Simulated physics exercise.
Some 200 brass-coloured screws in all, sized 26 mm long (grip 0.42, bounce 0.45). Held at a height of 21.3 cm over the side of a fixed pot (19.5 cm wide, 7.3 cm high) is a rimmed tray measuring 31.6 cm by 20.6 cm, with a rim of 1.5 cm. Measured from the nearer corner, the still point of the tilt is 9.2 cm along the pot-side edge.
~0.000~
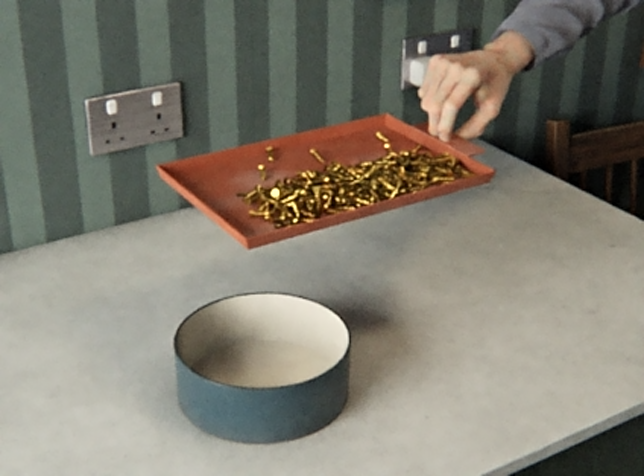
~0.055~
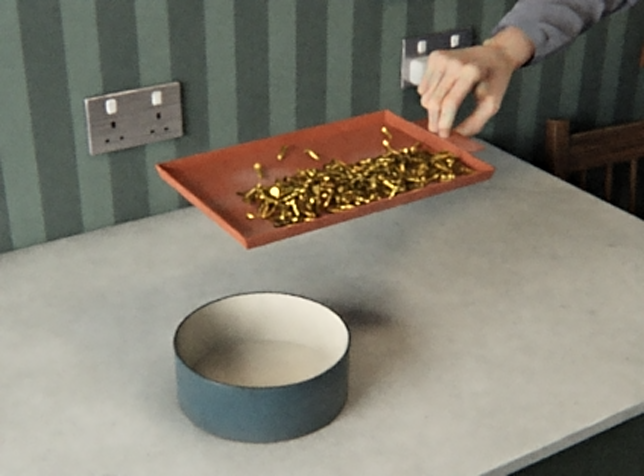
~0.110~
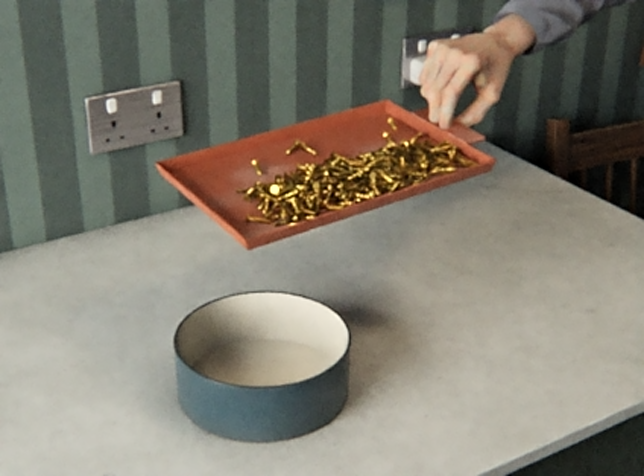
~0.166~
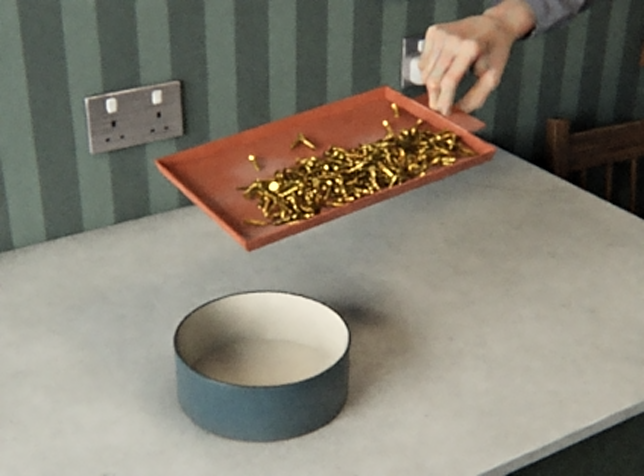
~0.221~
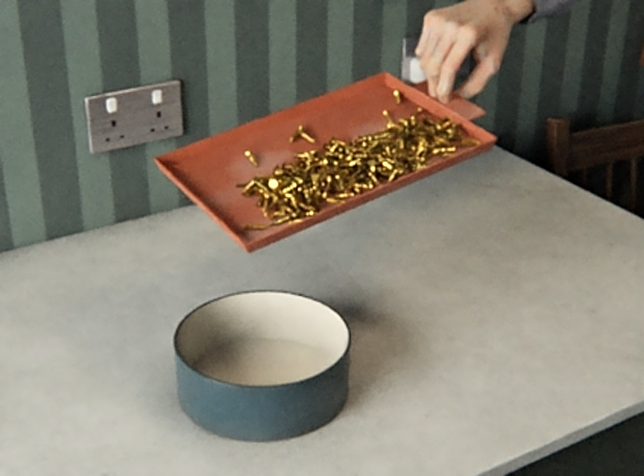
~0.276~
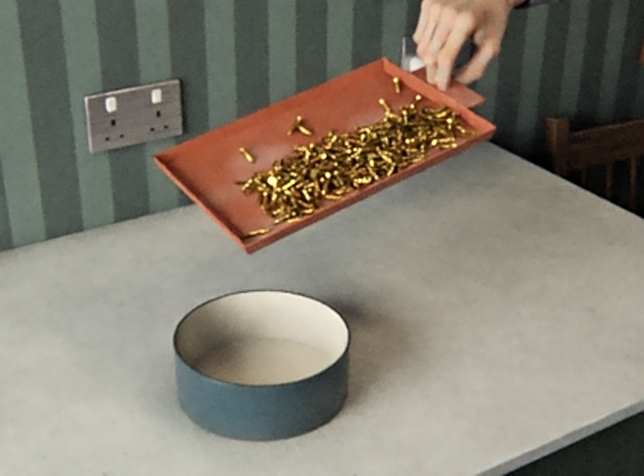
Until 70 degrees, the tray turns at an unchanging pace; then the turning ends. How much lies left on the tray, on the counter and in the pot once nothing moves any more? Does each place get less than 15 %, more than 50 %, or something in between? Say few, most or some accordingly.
Tray: Few. Counter: Some. Pot: Most.
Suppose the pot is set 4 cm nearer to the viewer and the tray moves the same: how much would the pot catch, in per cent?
75 per cent.
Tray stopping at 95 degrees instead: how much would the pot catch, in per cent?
I'd put it at close to 70 per cent.
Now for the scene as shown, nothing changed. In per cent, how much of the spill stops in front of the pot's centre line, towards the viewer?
I'd put it at around 80 per cent.
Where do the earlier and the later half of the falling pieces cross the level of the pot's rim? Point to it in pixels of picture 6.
Roughly (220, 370) to start, and after that (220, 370).
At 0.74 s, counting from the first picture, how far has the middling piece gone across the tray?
About 7 cm.
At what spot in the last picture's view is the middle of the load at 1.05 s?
Around (242, 240).
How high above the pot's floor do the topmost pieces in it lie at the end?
Roughly 2.5 cm up.
Then, at 0.74 s, tilt 40 degrees; the tray holds 100 %, the pot 0 %.
Then, at 1.05 s, tilt 59 degrees; the tray holds 70 %, the pot 5 %.
After 1.45 s, tilt 70 degrees; the tray holds 10 %, the pot 55 %.
In the end, at 2.4 s, tray 5 %, counter 30 %, pot 65 %.
